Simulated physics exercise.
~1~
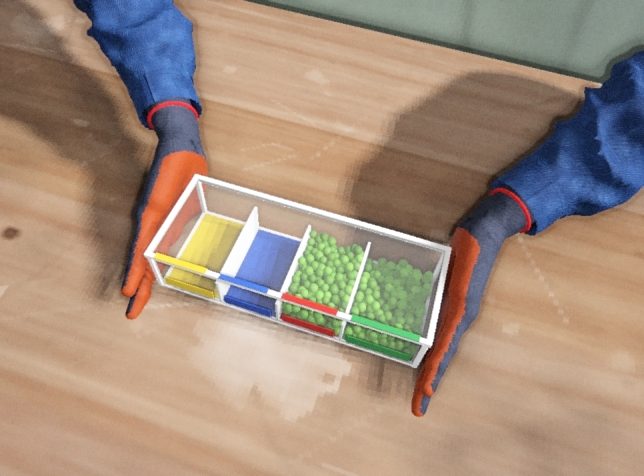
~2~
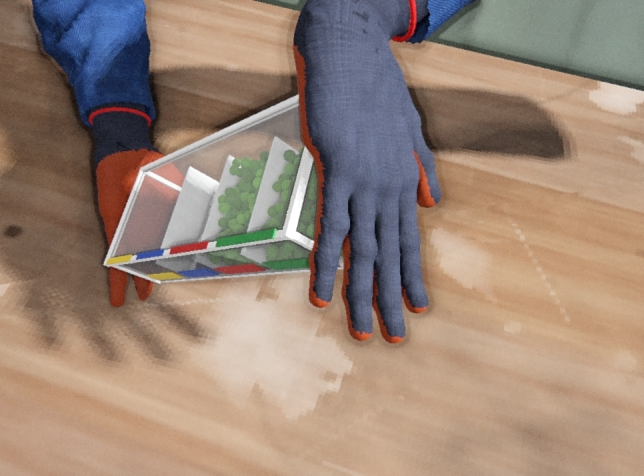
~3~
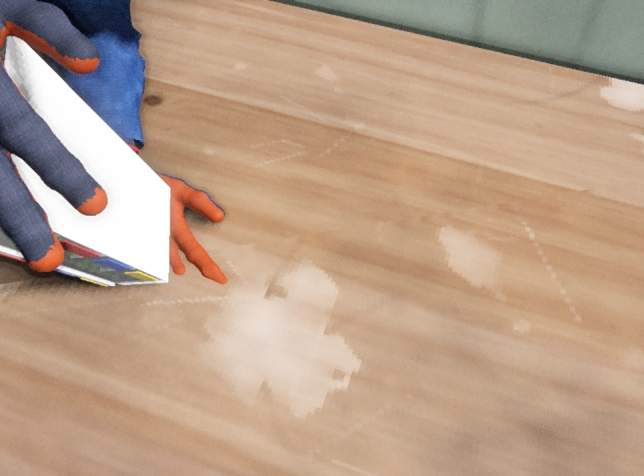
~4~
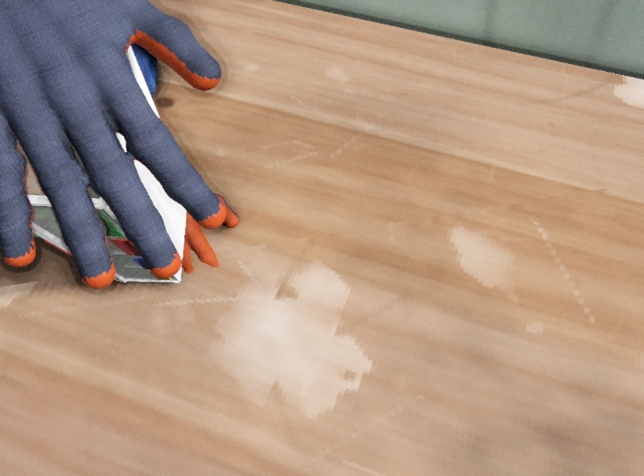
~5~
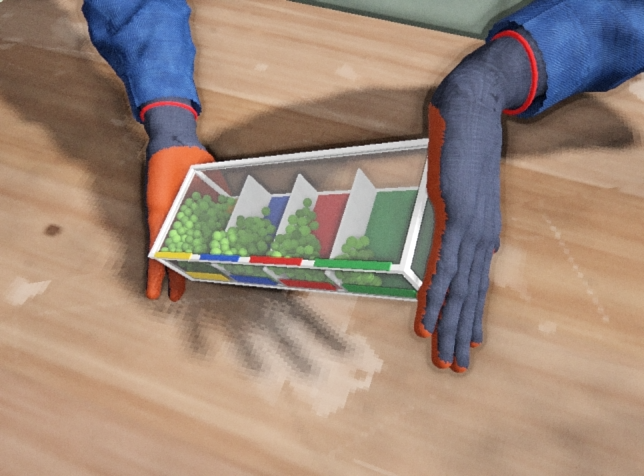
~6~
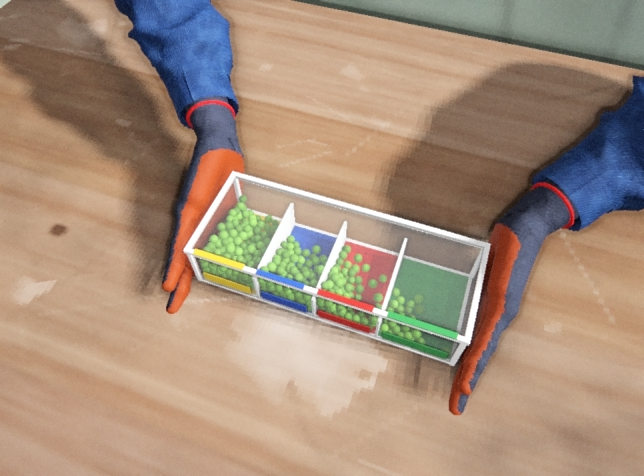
A clear box of green peas, piled in its red and green compartments, is tipped steeply to the left by two gloved hands, then lowered back onto the wooden table, ending with peas spread across all four compartments, most in yellow and fewest in green.
